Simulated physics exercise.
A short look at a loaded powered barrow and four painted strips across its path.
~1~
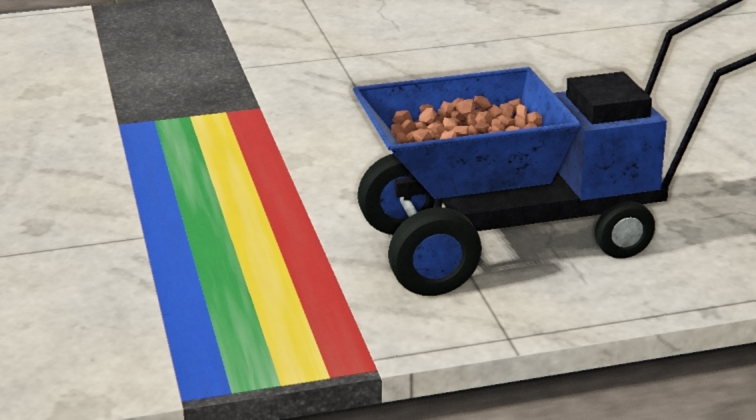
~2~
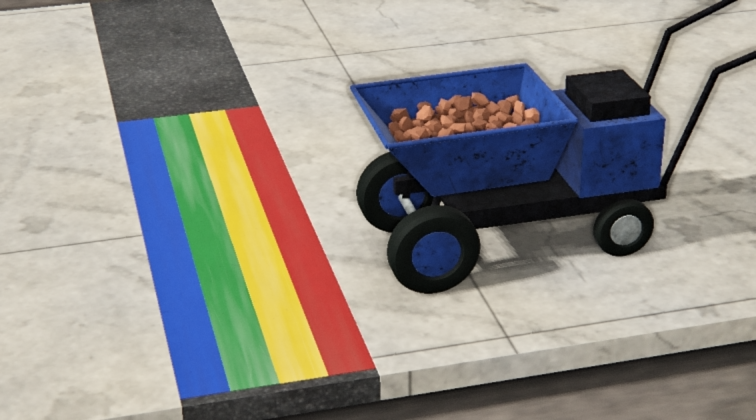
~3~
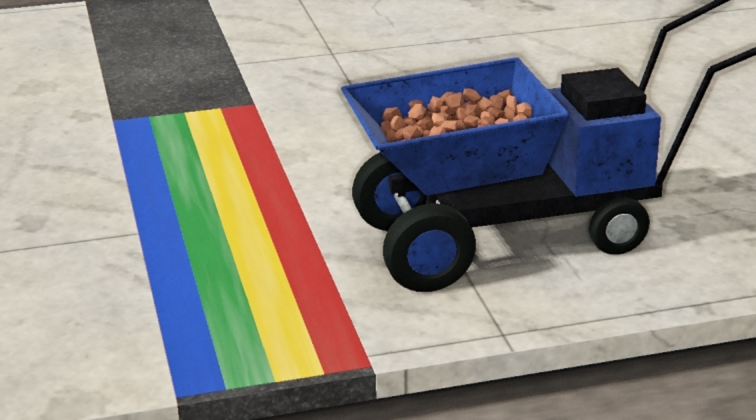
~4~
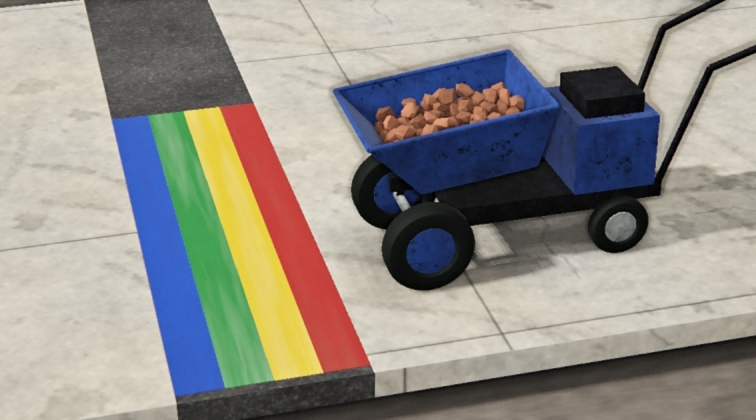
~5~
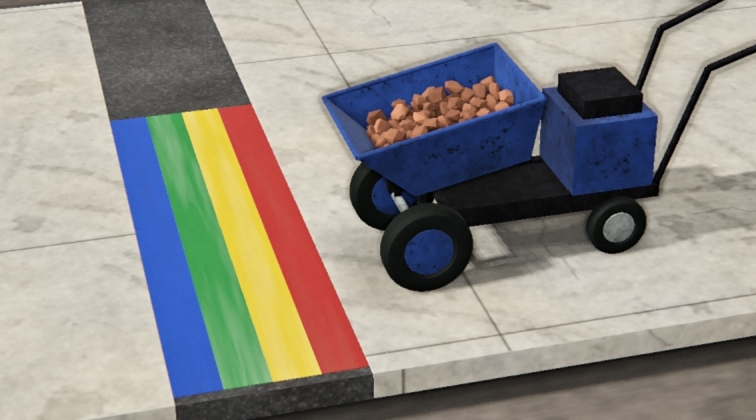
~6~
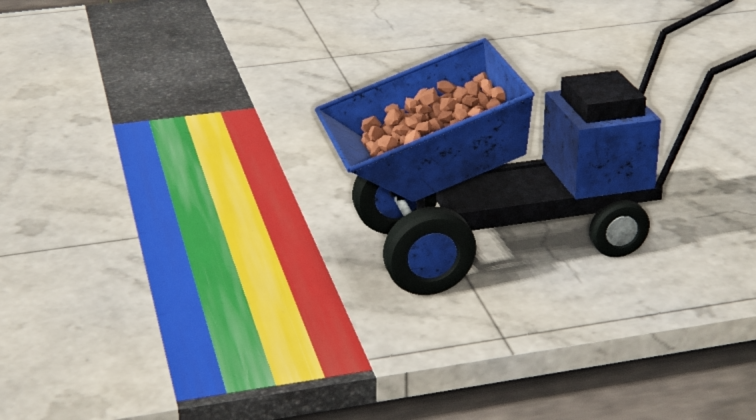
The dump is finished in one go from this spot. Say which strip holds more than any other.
Most lies over the yellow band.
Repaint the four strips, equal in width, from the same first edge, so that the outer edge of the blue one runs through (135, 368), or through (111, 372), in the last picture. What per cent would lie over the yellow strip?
Near 40 % and 40 %.
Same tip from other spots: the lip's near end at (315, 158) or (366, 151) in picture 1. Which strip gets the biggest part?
The first try: The strip in blue. The second: The green strip.
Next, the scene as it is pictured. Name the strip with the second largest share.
It is that green strip.
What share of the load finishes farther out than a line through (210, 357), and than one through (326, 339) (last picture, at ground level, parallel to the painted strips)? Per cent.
About 10 and 70 per cent.
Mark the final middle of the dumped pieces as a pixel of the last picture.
Near (246, 279).
Soon after the last picture, skip tipped steeply; all in the skip.
A little later, skip tipped right over; nearly all in the skip; a small part over the yellow strip; a stray few over the green strip.
Later still, skip tipped right over; about a third in the skip; a stray few over the red strip; about a third over the yellow strip; about a quarter over the green strip; a small part over the blue strip; a stray few off the paint.
At rest, skip tipped right over; about a quarter in the skip; a stray few over the red strip; about a third over the yellow strip; about a quarter over the green strip; a small part over the blue strip; a stray few off the paint.
